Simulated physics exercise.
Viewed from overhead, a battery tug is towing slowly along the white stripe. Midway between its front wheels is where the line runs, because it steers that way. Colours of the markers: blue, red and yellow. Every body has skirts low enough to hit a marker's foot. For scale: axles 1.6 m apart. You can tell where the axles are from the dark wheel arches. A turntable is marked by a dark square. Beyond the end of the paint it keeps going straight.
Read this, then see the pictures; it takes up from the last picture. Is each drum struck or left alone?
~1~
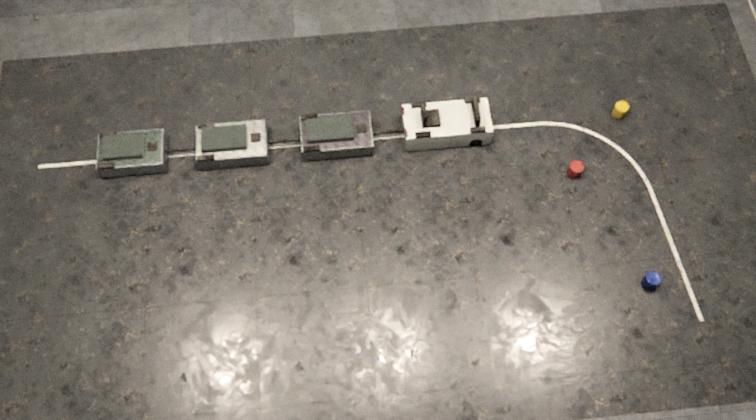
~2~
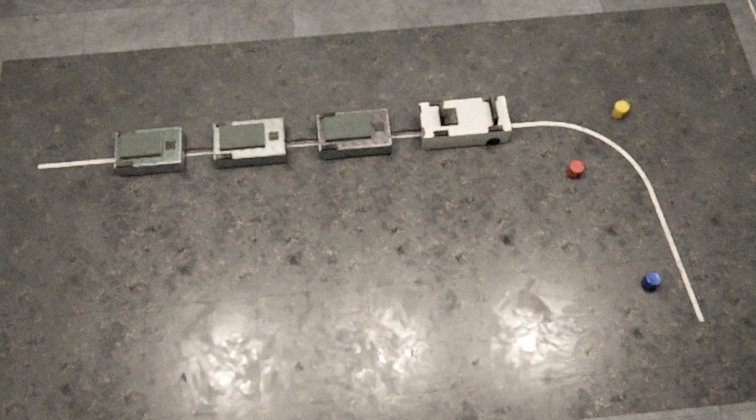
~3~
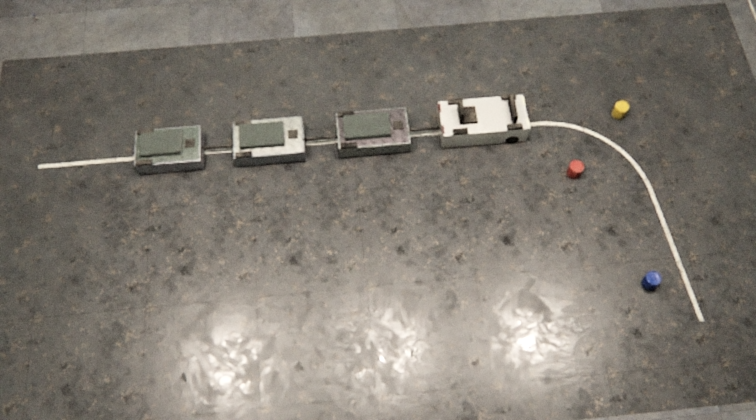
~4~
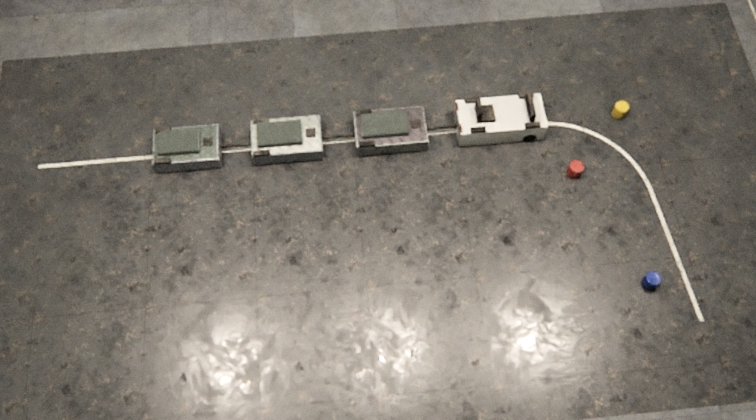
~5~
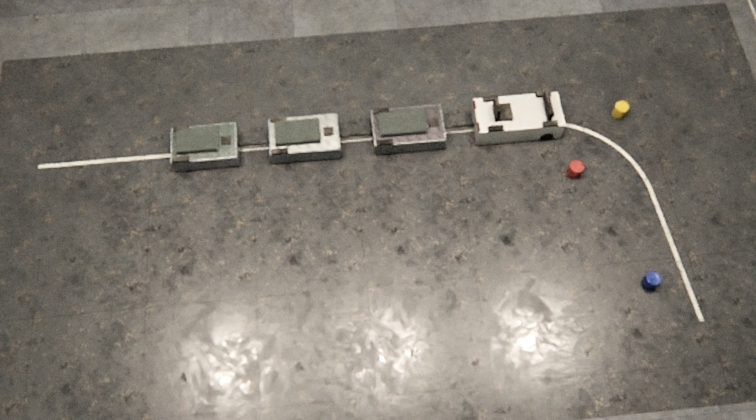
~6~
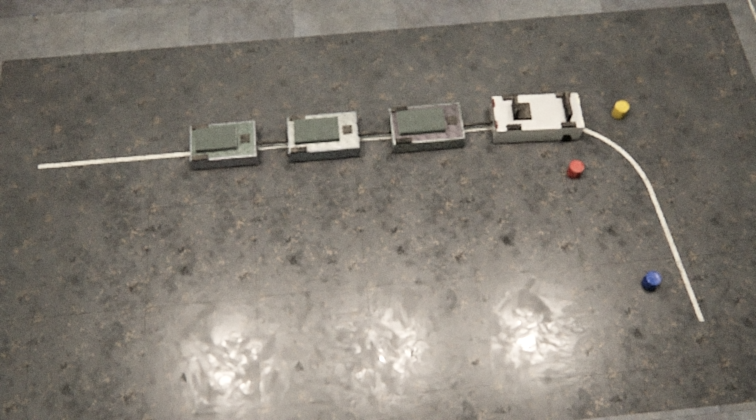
Blue - struck; red - struck; yellow - left alone.
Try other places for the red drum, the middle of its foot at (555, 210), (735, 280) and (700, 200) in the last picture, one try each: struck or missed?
One: Stays safe. Two: Stays safe. Three: Stays safe.
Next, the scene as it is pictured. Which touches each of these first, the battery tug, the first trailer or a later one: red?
Red - the leading trailer.
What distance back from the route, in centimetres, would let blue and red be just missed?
Results - blue 20, red 70.
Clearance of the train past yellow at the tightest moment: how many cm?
The figure for yellow is 10.
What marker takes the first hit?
Red.
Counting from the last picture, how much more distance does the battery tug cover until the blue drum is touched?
Contact happens once about 12.5 m more has been driven.
With 1.3 m more driven, the last axle is at (242, 138) of the last picture, 5 cm off the line; yellow has been passed with 10 cm to spare.
With 5.6 m more driven, the last axle is at (367, 128) of the last picture, on the line; the first trailer has hit red.
With 12.4 m more driven, the last axle is at (569, 155) of the last picture, 140 cm off the line; the second trailer has hit blue.
With 18.5 m more driven, the last axle is at (706, 324) of the last picture, 25 cm off the line; 2 of 3 struck in all.
